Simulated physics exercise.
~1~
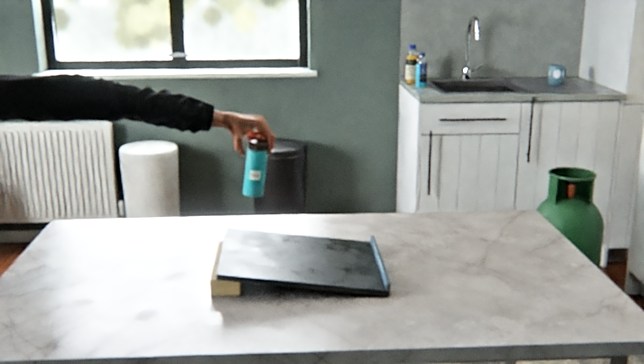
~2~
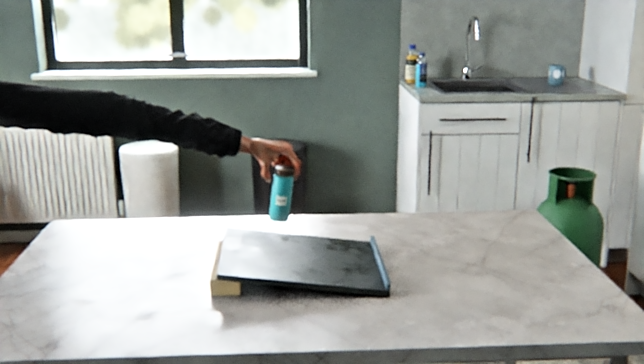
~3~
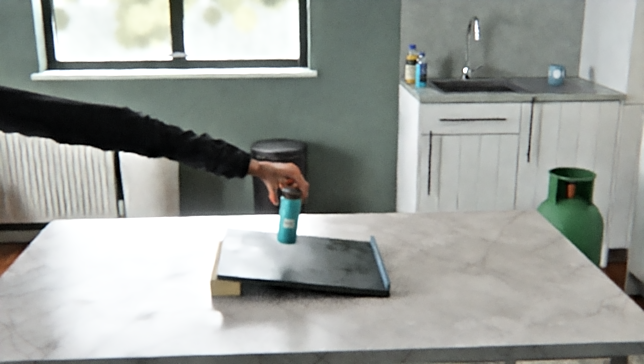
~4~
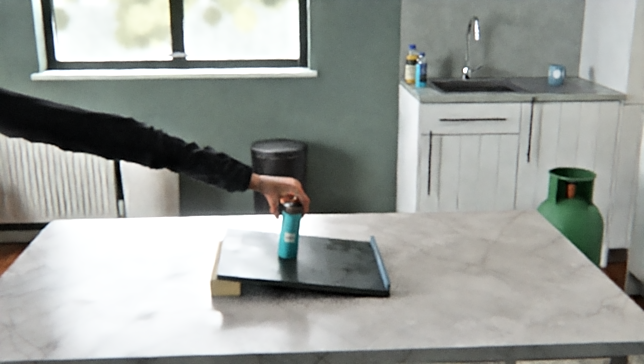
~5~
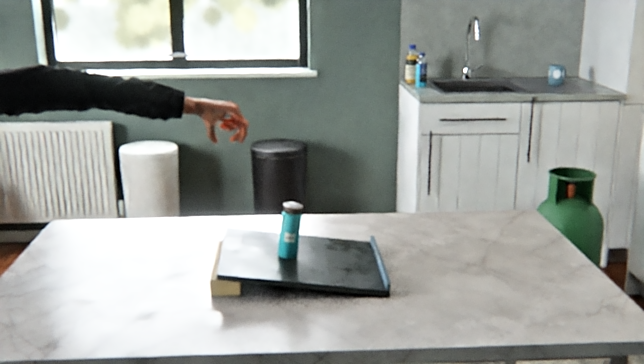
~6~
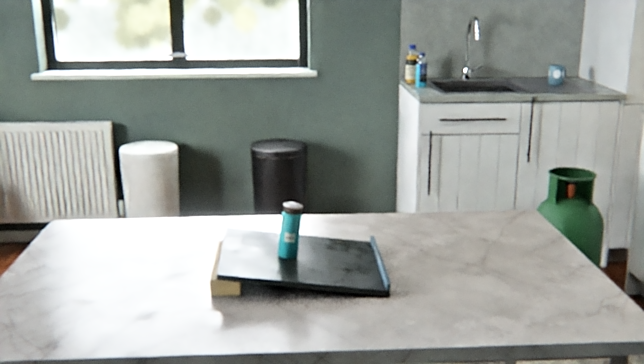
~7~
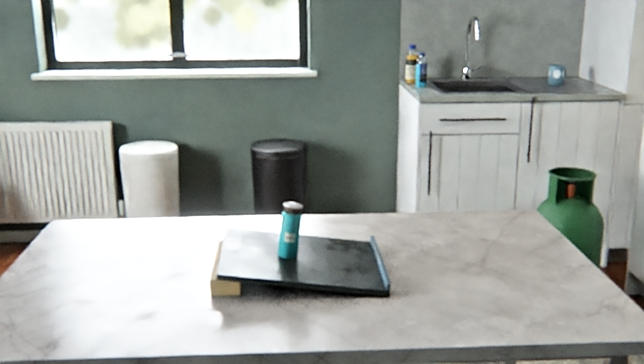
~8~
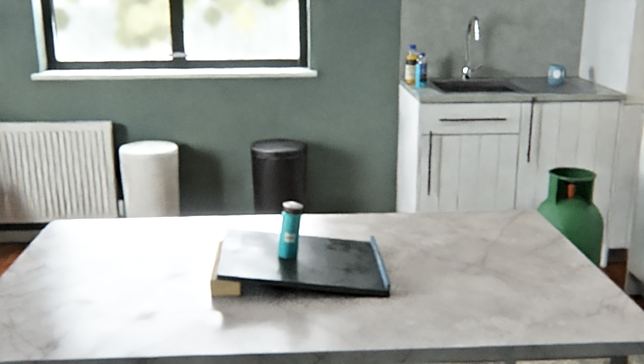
A turquoise shaker with a dark cap is lowered onto a sloping black board by a hand in a black sleeve reaching in from the left. The board lies on a pale marbled table, its left end propped on a light block, seen from the front and slightly above. Behind are a green-grey wall with a window, a radiator, a white bin and a black bin, with a sink and green gas cylinder at right. The hand sets the shaker down, lets go and withdraws to the left. The shaker stays on the slope, leaning slightly, without sliding or toppling.
